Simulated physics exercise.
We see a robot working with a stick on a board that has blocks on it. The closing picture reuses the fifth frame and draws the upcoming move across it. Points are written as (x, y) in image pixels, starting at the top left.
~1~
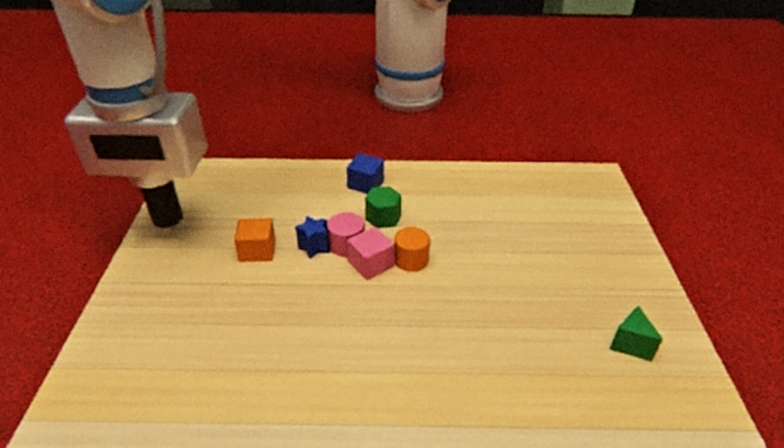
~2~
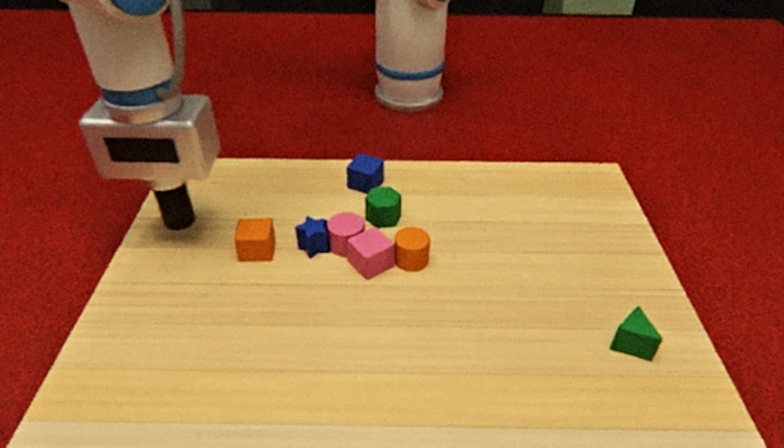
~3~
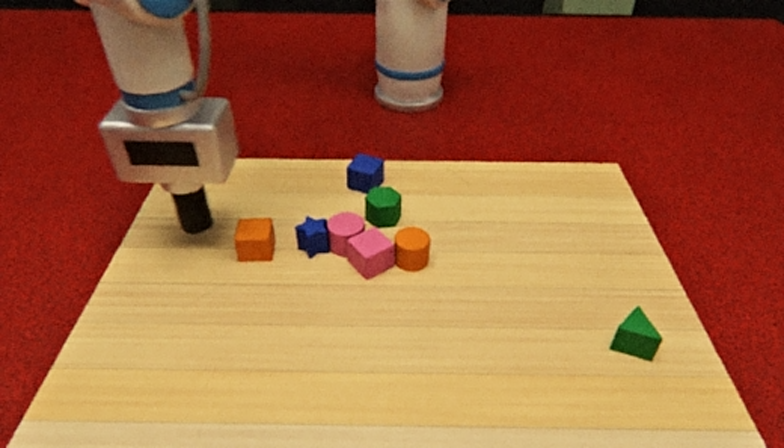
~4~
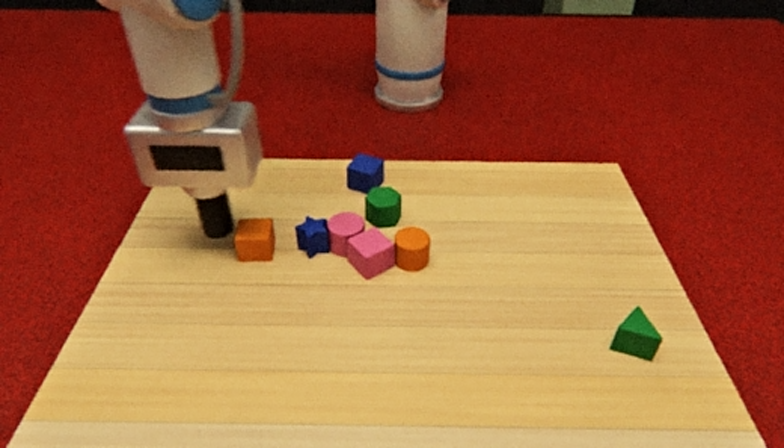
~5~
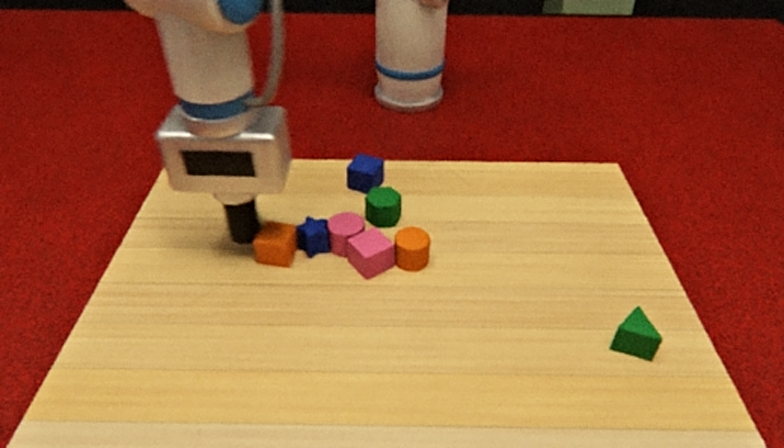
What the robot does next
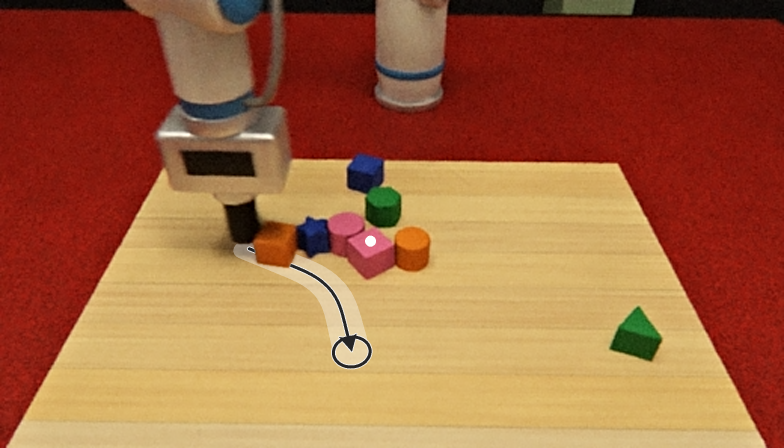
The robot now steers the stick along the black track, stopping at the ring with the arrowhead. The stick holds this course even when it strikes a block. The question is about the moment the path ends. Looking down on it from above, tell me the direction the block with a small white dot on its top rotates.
Viewed from above: Clockwise.
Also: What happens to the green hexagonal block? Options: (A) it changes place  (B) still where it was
A (it changes place)
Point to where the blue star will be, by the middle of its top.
Its top middle: (358, 220).
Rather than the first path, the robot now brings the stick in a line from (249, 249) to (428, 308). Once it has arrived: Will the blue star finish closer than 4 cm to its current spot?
My answer is no.
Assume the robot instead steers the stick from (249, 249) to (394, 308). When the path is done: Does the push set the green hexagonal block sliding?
Yes, that is what happens.
Path on the board, from (249, 249) via (298, 268) and (337, 300), ending at (352, 352); the dot is on the pink square.
What follows on the original path. One third of the way, stick (297, 254); orange square (332, 239), turned 50° anticlockwise; blue star (355, 222), turned 15° anticlockwise; pink disc (385, 215); pink square (376, 242), turned 15° clockwise; green hexagonal block (389, 192), turned 25° anticlockwise.
Two thirds of the way, stick (336, 286); orange square (338, 238), turned 65° anticlockwise; blue star (358, 220); pink disc (388, 215); pink square (380, 241), turned 30° clockwise; green hexagonal block (390, 192), turned 30° anticlockwise.
At the end, stick (351, 337); orange square (338, 238), turned 65° anticlockwise; blue star (358, 220); pink disc (388, 215); pink square (380, 241), turned 30° clockwise; green hexagonal block (390, 192), turned 30° anticlockwise.
